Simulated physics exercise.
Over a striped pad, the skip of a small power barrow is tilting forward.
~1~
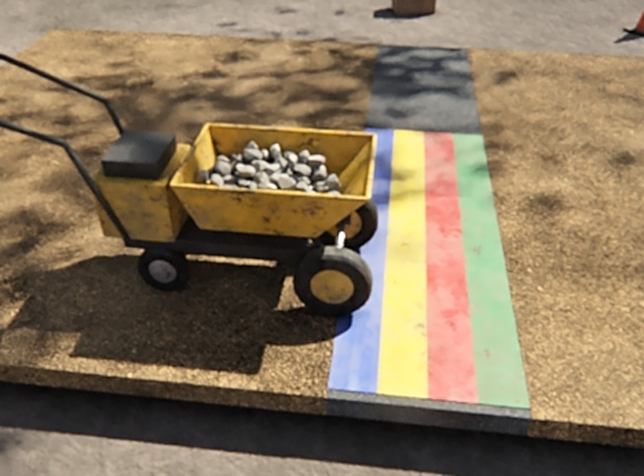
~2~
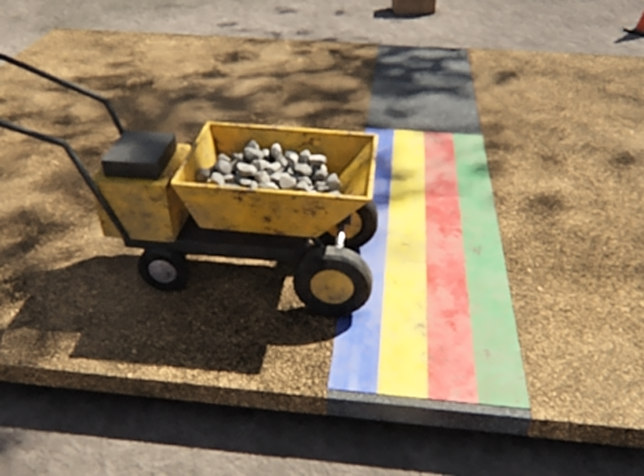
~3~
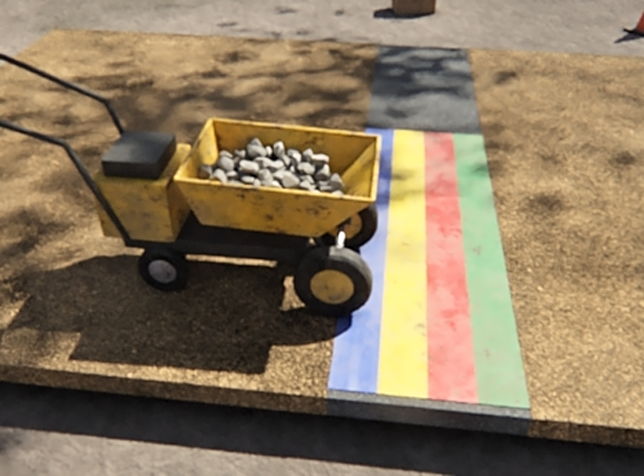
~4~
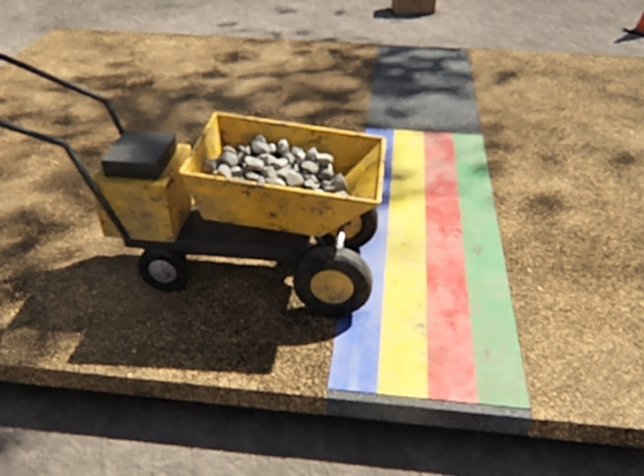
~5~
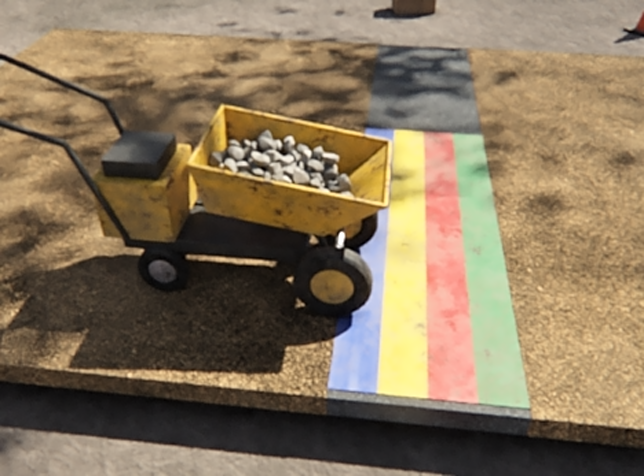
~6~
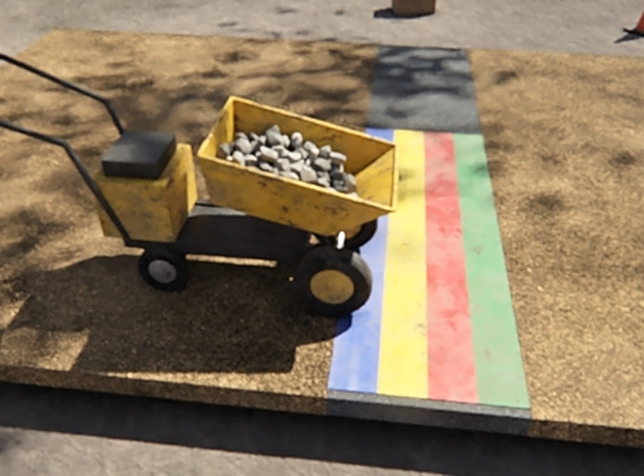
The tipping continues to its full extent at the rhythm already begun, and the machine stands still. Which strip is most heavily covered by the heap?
The green strip.
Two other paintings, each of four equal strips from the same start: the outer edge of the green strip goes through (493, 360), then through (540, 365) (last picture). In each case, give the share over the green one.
Shares in order: Close to 40 %; close to 30 %.
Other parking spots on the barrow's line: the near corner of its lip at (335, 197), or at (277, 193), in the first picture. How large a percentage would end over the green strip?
The first gives close to 20 per cent and the second 10 per cent.
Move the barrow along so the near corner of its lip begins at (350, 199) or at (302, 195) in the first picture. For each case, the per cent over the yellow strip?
About 10 % and about 50 %.
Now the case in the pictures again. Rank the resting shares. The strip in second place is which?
Number two is the strip in red.
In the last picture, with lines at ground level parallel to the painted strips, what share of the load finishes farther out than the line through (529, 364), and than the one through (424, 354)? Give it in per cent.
About 20 percent, then about 90 percent.
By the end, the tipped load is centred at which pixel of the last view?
Close to (481, 284), more or less.
Soon, skip tipped steeply; all in the skip.
A while on, skip tipped right over; most in the skip; a small part over the red strip; a small part over the green strip; a stray few off the paint.
Towards the end, skip tipped right over; a small part in the skip; a stray few over the yellow strip; about a quarter over the red strip; about a third over the green strip; about a quarter off the paint.
Finally, skip tipped right over; a small part in the skip; none over the blue strip; a stray few over the yellow strip; about a quarter over the red strip; about a third over the green strip; about a quarter off the paint.
